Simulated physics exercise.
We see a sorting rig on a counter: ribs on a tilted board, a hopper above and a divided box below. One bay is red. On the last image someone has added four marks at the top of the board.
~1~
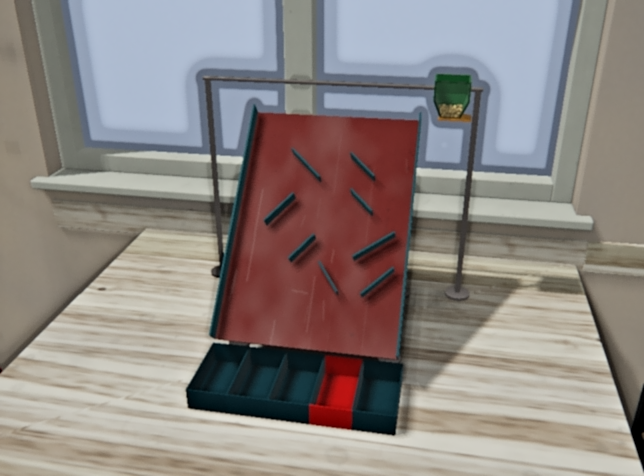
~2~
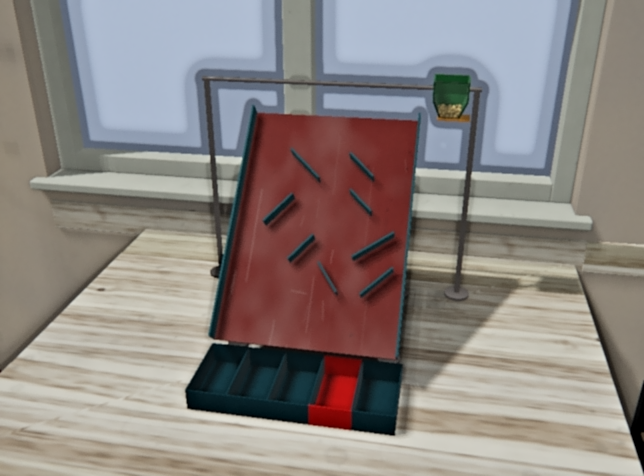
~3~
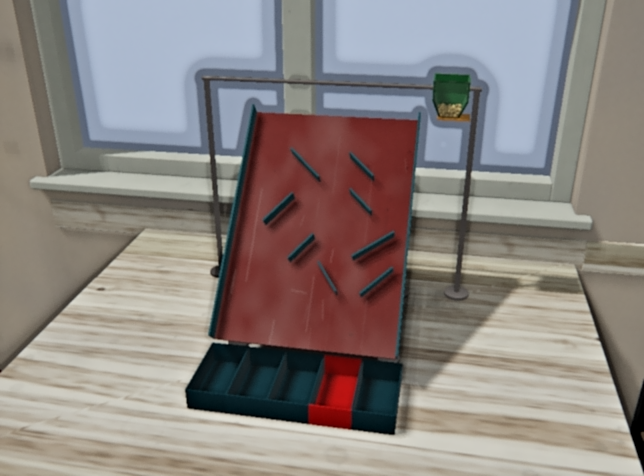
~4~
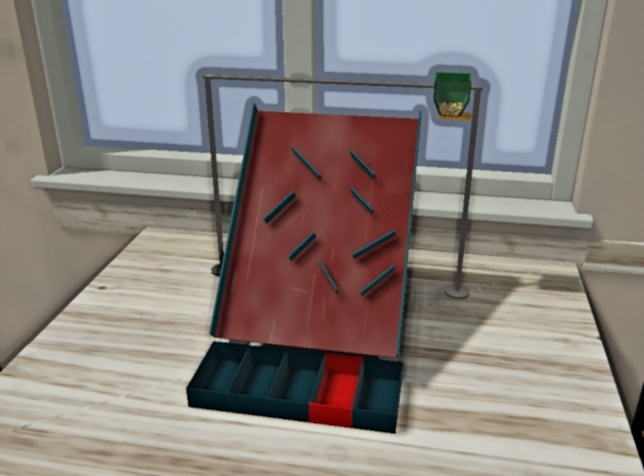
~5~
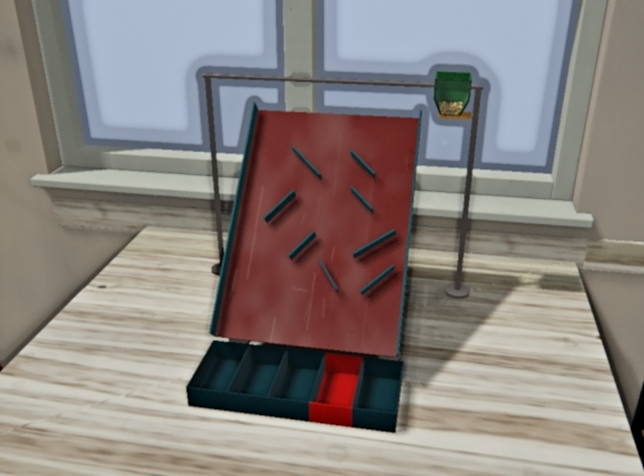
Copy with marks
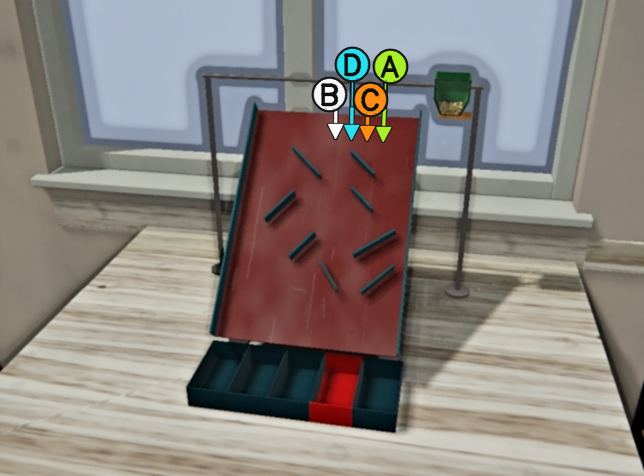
Nothing moved except for a very slight shift of the view; a green hopper with pale contents stayed above the upper right of a tilted red board with dark ribs, behind a divided box with one red bay.
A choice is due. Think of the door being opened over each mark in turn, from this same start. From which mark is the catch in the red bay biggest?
The answer is mark A.
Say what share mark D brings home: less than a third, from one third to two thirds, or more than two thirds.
It is less than a third.
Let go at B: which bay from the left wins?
The fifth from the left.
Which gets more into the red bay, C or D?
It is C.
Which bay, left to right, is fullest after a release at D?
It is the fifth one.
On the marked copy, mark A meets the board at (383, 136); mark B meets the board at (335, 133); mark C meets the board at (367, 135); mark D meets the board at (351, 134).
With A, about a third in the red bay, about half in other bays, about a quarter outside the box.
With B, about a quarter in the red bay, about two thirds in other bays, a small part outside the box.
With C, about a quarter in the red bay, about half in other bays, about a quarter outside the box.
With D, a small part in the red bay, about half in other bays, about a third outside the box.
